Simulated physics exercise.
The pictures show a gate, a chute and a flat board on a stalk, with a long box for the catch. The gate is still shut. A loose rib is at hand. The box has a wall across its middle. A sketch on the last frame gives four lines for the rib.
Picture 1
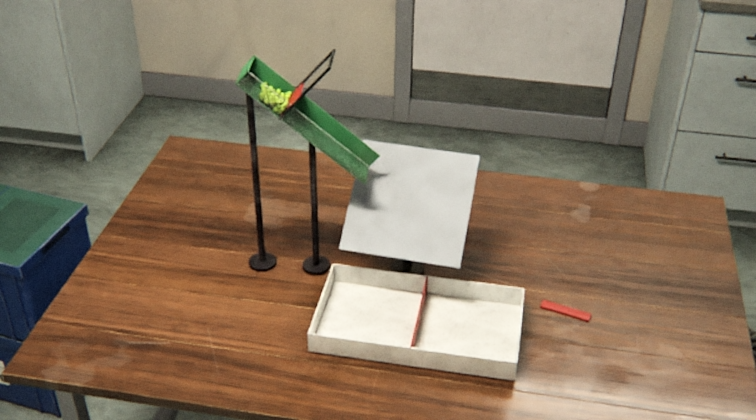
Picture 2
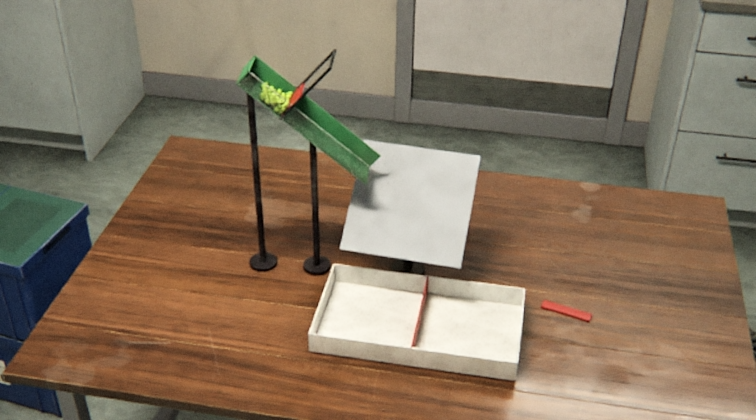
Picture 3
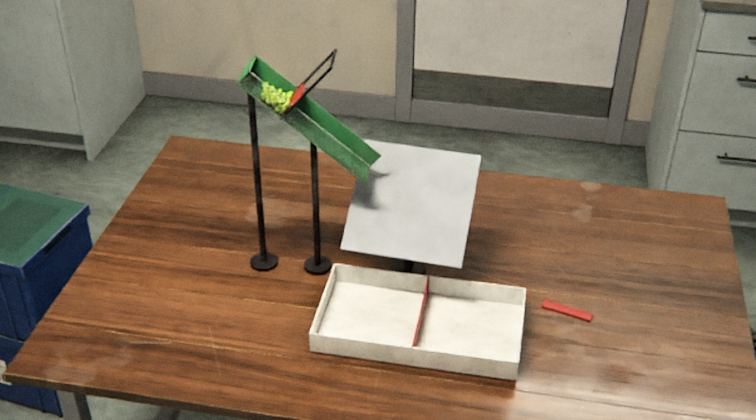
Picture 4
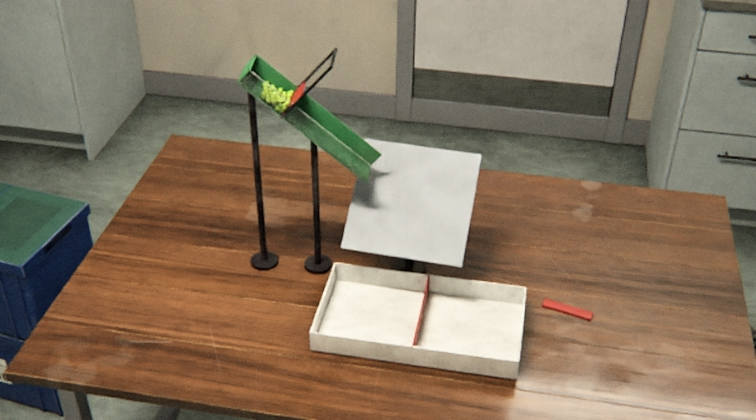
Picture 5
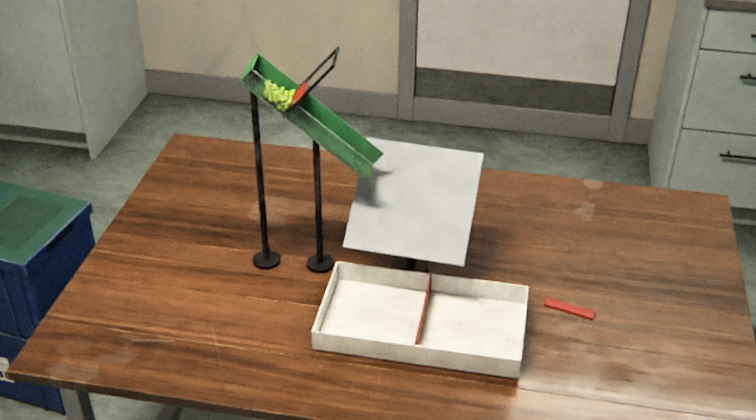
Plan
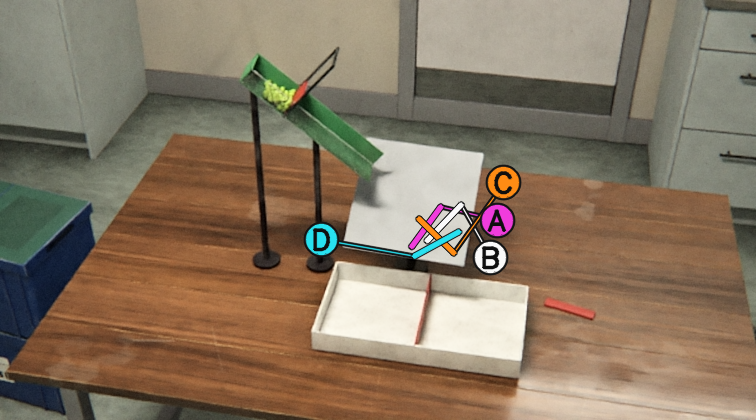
Small green peas sit still behind a red gate in a sloping green chute.
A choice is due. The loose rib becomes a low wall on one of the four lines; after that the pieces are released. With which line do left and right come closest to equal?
C is best.
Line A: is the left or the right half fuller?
Left.
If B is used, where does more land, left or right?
More lands on the left.
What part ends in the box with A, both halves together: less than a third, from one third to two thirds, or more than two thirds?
It is more than two thirds.
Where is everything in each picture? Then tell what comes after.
The first picture shows load behind the gate (275, 100), dried peas; lip of the chute (367, 176), sloping fairly steeply.
The second picture shows middle of the board (411, 202), tilted fairly steeply; middle of its low edge (399, 258); of its high edge (422, 148).
The third picture shows front corners of the box (310, 333) and (518, 362); front end of its middle wall (412, 347); gate still shut (300, 93).
The fourth picture shows middle of the load (276, 99); lip (369, 175).
The fifth picture shows middle of the load (278, 98); lip (371, 174).
On the marked copy, line A from (440, 206) to (411, 246); line B from (461, 204) to (427, 240); line C from (419, 218) to (453, 253); line D from (458, 231) to (414, 256).
Choosing A, of what is caught, almost all in the left half, just a few in the right.
Choosing B, of what is caught, the larger part in the left half, about a tenth in the right.
Choosing C, of what is caught, roughly half in the left half, roughly half in the right.
Choosing D, of what is caught, almost all in the left half, about a tenth in the right.
